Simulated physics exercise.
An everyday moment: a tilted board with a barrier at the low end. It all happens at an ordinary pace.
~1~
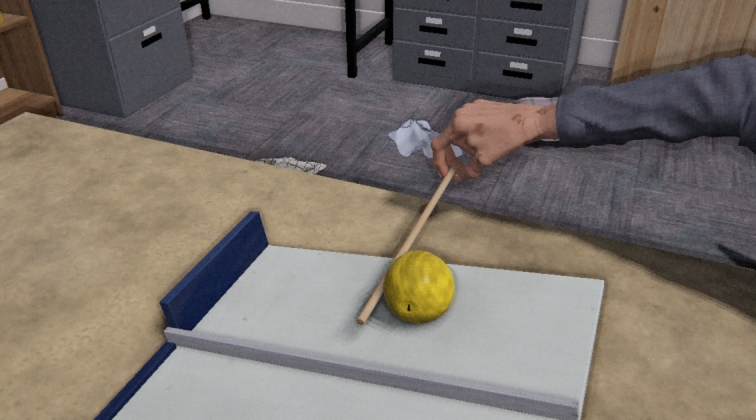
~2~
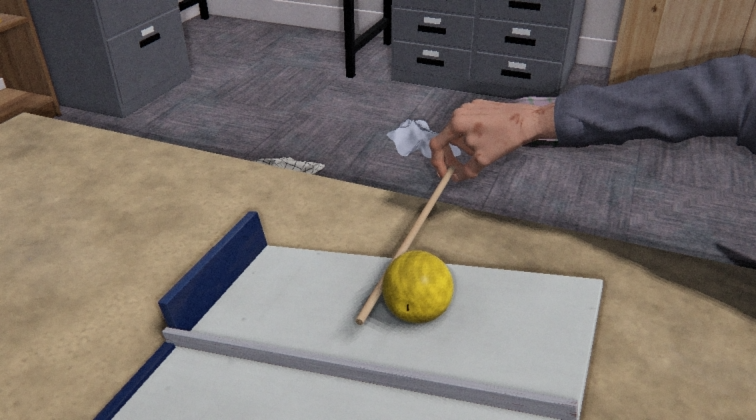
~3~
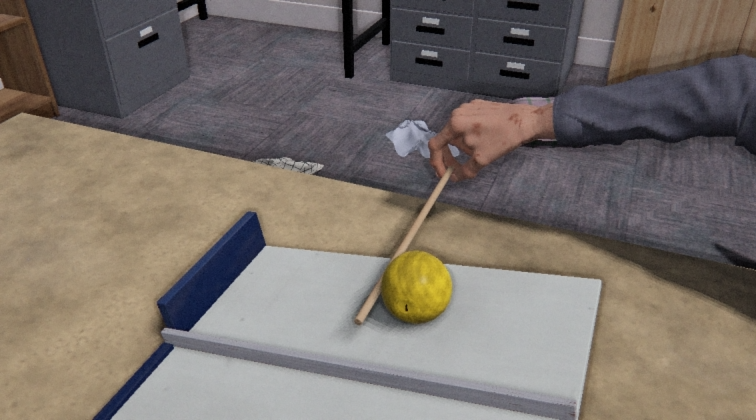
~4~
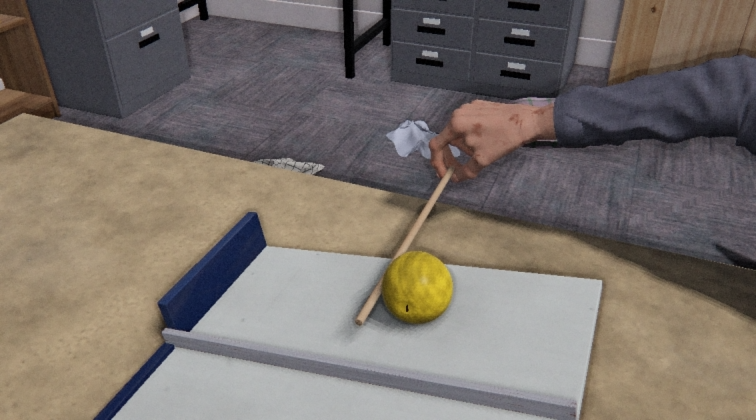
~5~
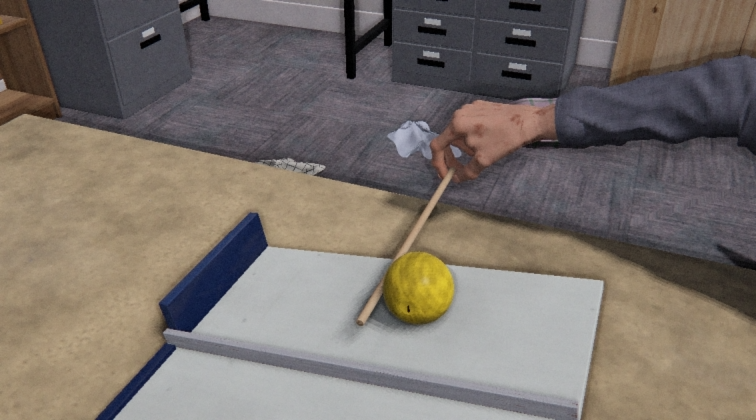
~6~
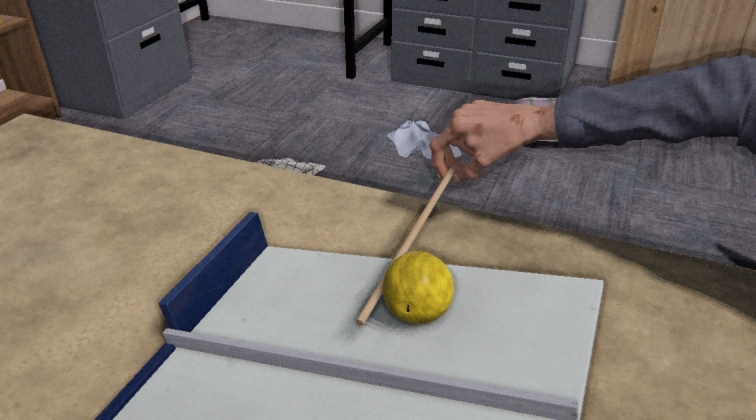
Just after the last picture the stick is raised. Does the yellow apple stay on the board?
The yellow apple is held by the strip.
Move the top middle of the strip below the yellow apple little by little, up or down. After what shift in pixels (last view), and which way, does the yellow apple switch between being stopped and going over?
A shift of 24 pixels, going down.
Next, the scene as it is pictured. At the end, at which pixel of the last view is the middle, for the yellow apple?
Roughly at (247, 268).
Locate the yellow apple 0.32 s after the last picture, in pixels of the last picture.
At about (380, 284).
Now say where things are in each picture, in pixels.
Held back by the stick; yellow apple (418, 287); board (341, 360), in the first picture.
Held back by the stick; yellow apple (417, 287); board (340, 359), in the second picture.
Held back by the stick; yellow apple (416, 287); board (339, 360), in the third picture.
Held back by the stick; yellow apple (417, 287); board (340, 360), in the fourth picture.
Held back by the stick; yellow apple (418, 288); board (341, 361), in the fifth picture.
Held back by the stick; yellow apple (418, 287); board (341, 360), in the sixth picture.
Then, 0.32 s after the last picture, yellow apple rolling on the board near (380, 284).
Then, 0.54 s after the last picture, yellow apple rolling on the board near (304, 275).
At rest, the yellow apple stops on the board, near (247, 268).
